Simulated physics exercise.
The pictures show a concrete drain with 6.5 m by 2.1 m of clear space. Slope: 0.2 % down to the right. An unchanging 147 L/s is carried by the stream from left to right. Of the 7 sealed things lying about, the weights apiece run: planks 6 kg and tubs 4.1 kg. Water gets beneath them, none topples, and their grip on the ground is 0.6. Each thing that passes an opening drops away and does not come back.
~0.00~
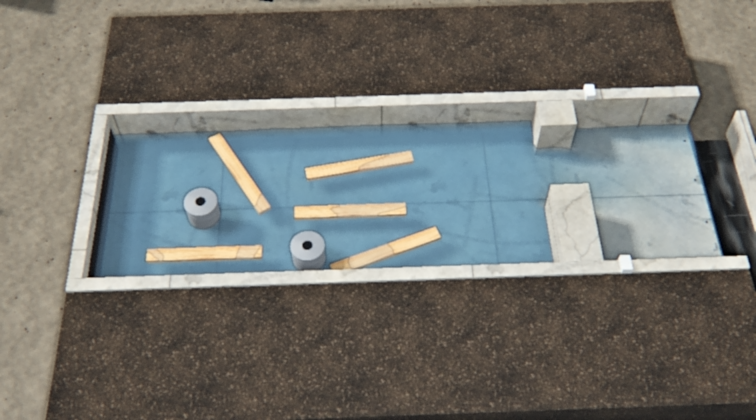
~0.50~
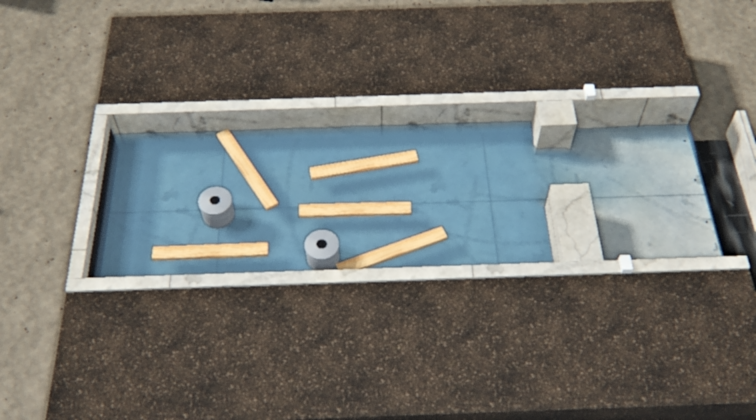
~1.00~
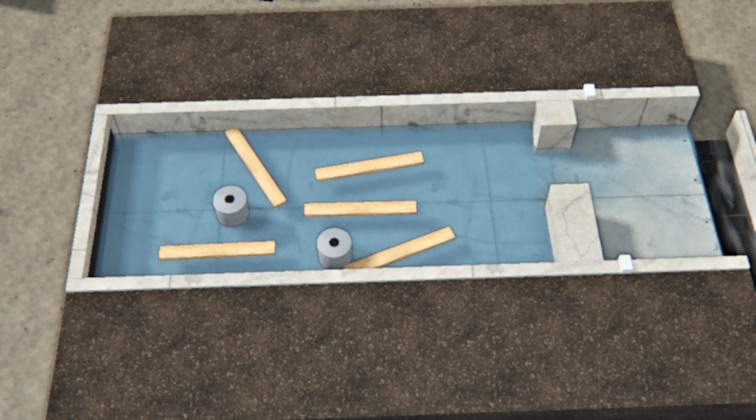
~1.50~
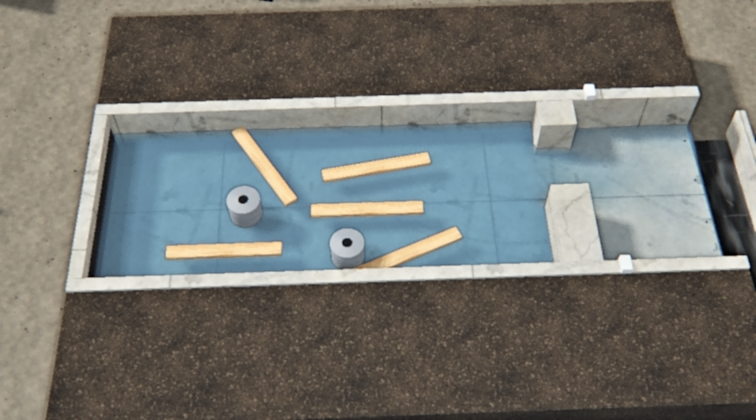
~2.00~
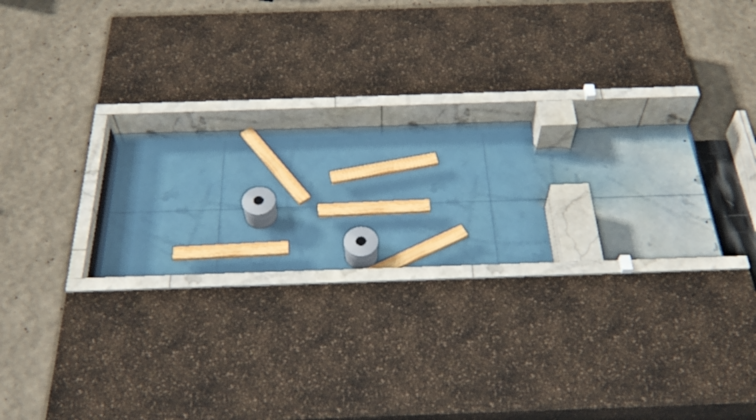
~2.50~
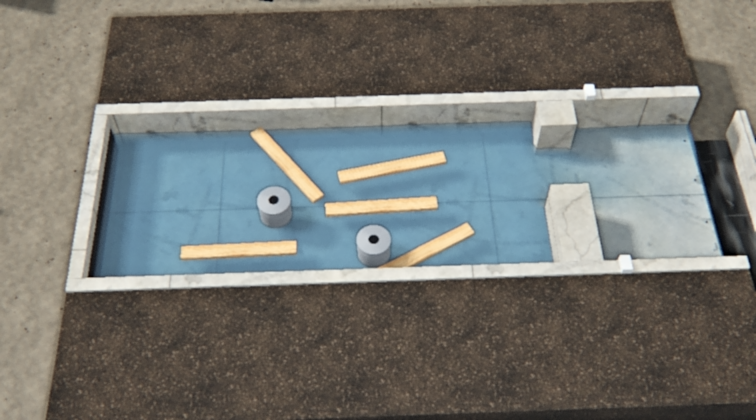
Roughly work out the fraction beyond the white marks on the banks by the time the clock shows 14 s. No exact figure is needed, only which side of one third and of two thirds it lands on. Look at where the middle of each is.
It lands at or above two thirds.
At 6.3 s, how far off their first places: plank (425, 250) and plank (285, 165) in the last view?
In order: 120 cm and 150 cm.
After 3.5 s 0 of 7 are over the mark; 7 afloat.
After 6.3 s 0 of 7 are over the mark; 7 afloat.
After 10.0 s 4 of 7 are over the mark; 5 afloat.
After 14.0 s 5 of 7 are over the mark; 2 afloat.
